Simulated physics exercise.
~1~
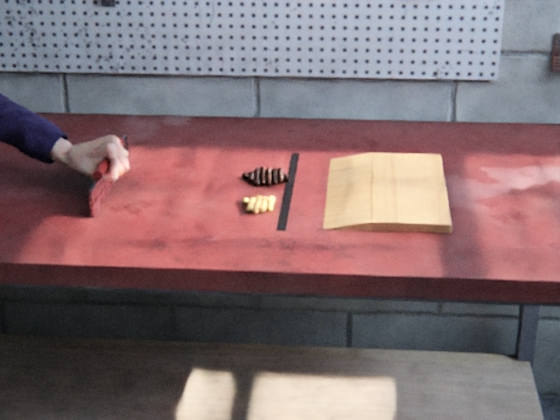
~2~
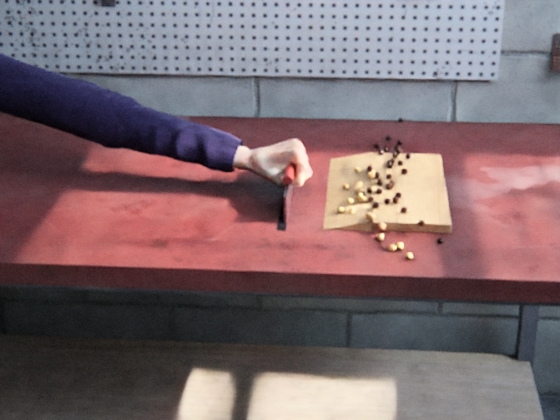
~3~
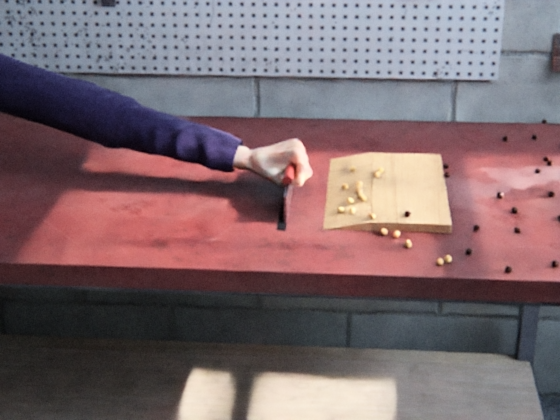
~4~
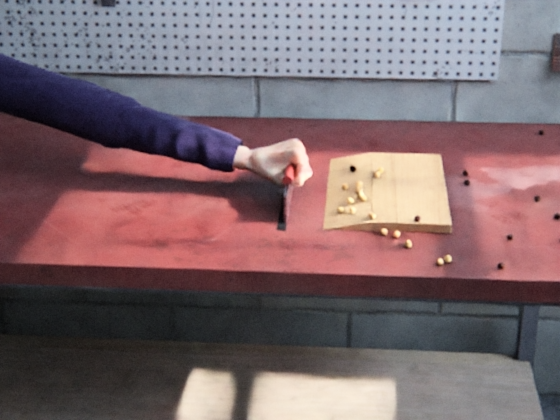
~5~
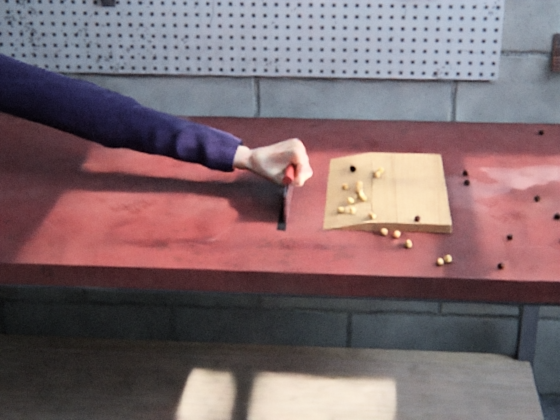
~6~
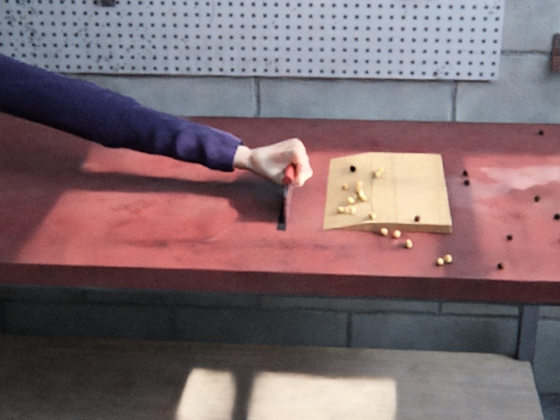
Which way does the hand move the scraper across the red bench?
The hand moves the scraper to the right, stopping at the black tape before the ramp.
On a red workbench, a hand shoves dark and yellow pieces over a ramp, scattering them.
